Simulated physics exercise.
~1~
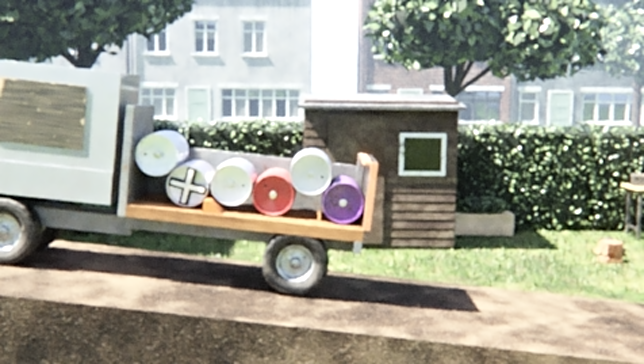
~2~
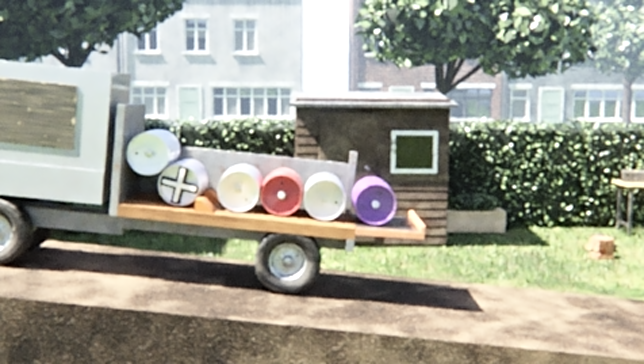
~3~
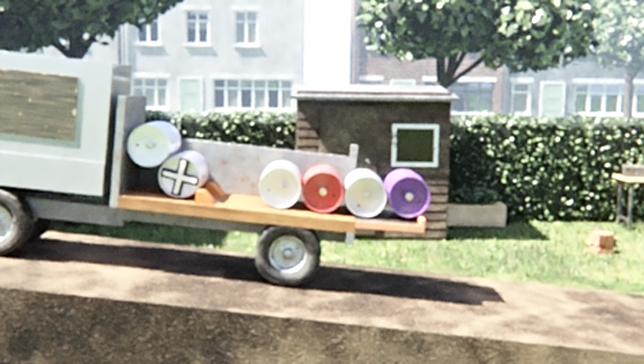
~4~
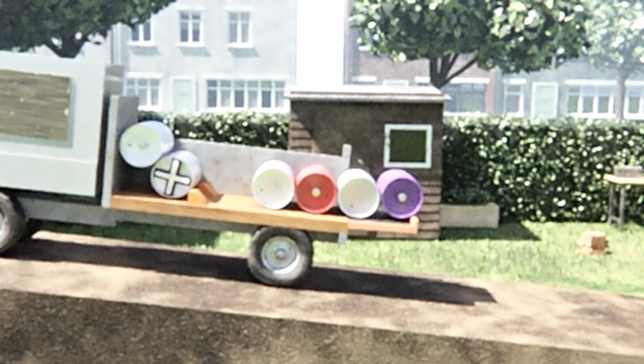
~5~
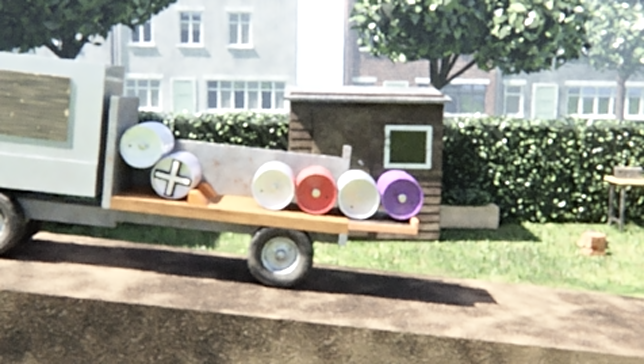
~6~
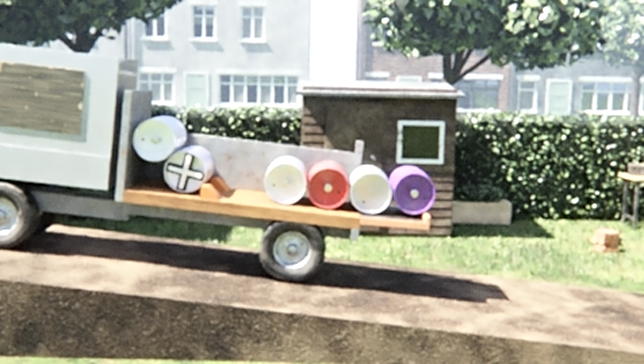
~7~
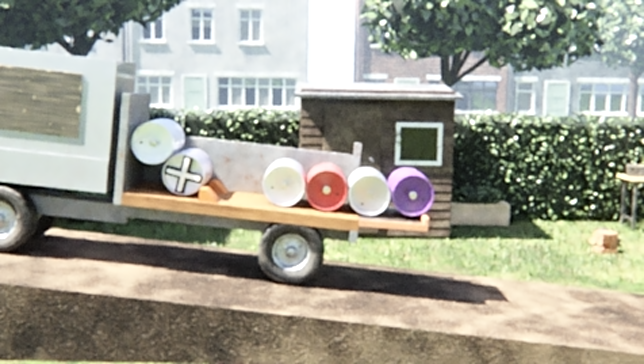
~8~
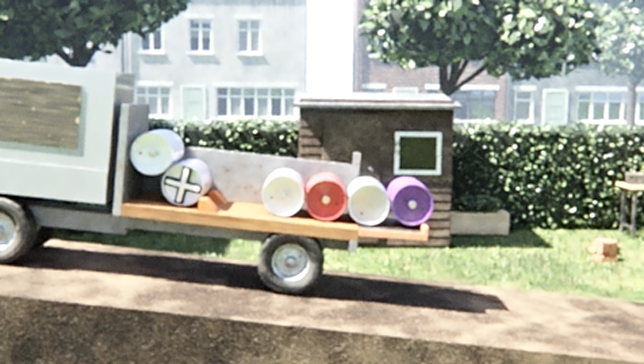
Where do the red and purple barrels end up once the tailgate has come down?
Both stay on the truck. The red one rests on the bed and the purple one sits on the lowered tailgate.
